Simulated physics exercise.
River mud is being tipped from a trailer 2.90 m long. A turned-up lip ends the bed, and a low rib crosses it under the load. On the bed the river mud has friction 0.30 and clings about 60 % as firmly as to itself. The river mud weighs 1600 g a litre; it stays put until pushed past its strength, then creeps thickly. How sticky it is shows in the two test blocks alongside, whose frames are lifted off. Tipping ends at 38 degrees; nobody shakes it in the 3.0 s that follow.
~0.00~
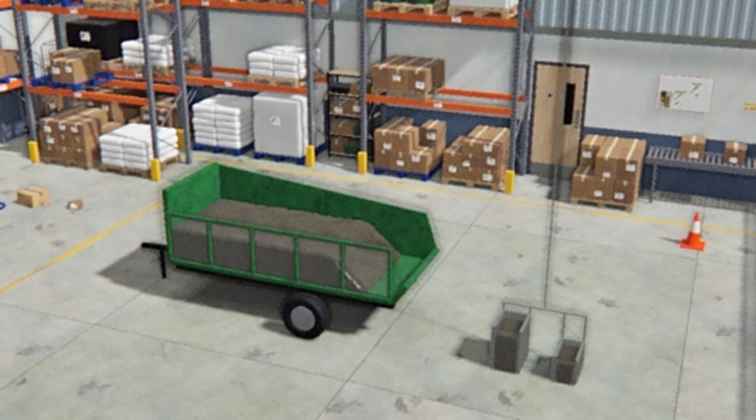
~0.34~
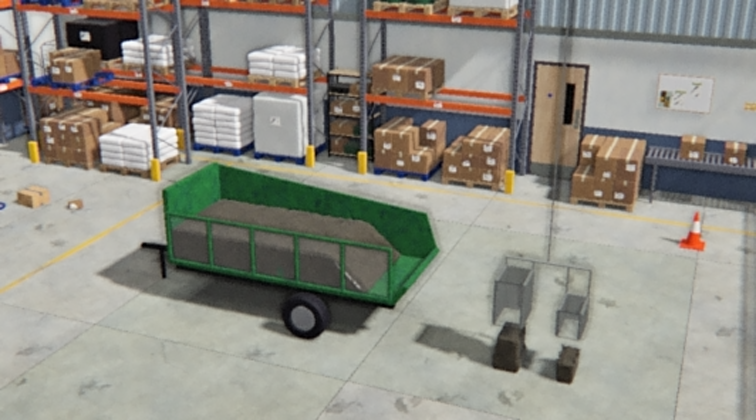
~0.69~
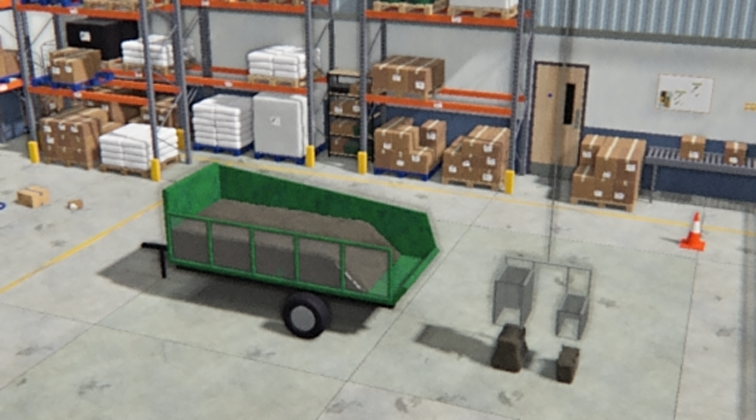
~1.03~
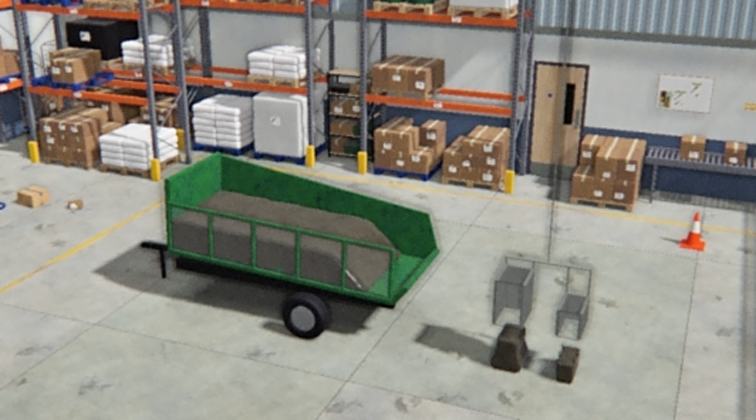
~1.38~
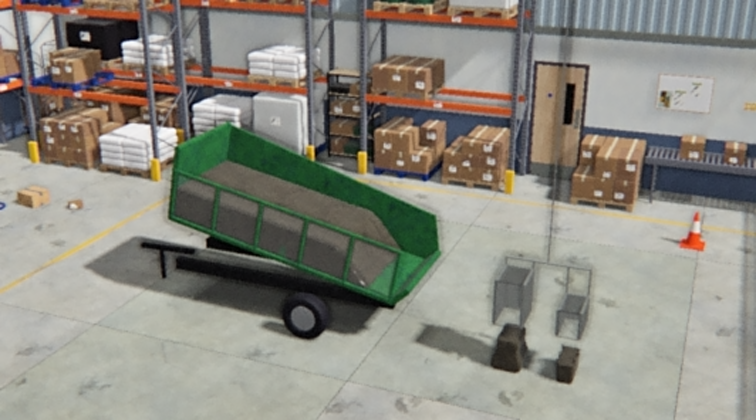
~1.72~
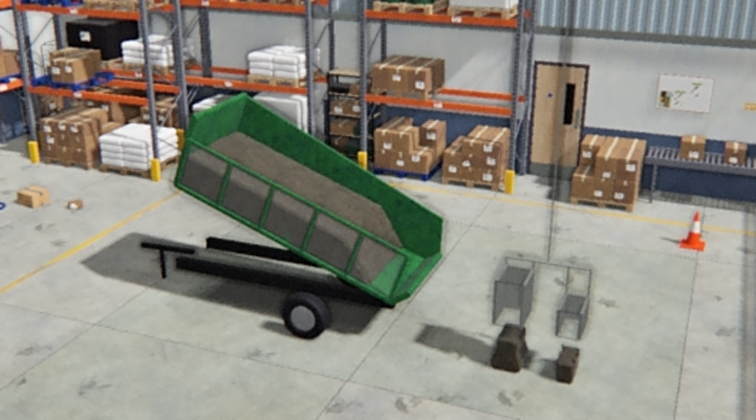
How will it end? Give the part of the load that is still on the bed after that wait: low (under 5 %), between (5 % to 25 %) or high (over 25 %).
It comes out high: Over 25 %.
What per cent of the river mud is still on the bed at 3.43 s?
About 65 %.
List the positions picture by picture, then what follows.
In the first frame, top of the high end at (167, 192), tilt 0 degrees; leading edge of the river mud at (363, 290); blocks stand 45 cm, 25 cm (left to right).
In the second frame, top of the high end at (167, 192), tilt 0 degrees; leading edge of the river mud at (363, 290); blocks stand 41 cm, 25 cm (left to right).
In the third frame, top of the high end at (167, 192), tilt 0 degrees; leading edge of the river mud at (363, 290); blocks stand 39 cm, 25 cm (left to right).
In the fourth frame, top of the high end at (169, 182), tilt 3 degrees; leading edge of the river mud at (363, 289); blocks stand 39 cm, 25 cm (left to right).
In the fifth frame, top of the high end at (180, 150), tilt 11 degrees; leading edge of the river mud at (364, 285); blocks stand 39 cm, 25 cm (left to right).
In the sixth frame, top of the high end at (196, 120), tilt 20 degrees; leading edge of the river mud at (366, 281); blocks stand 39 cm, 25 cm (left to right).
After 2.23 s, the tilt is 33 degrees and 100 % is on the bed.
After 2.83 s, the tilt is 38 degrees and 100 % is on the bed.
After 3.43 s, the tilt is 38 degrees and 64 % is on the bed.
After 4.03 s, the tilt is 38 degrees and 37 % is on the bed.
After 5.51 s, at the end, the tilt is 38 degrees and 34 % is on the bed.
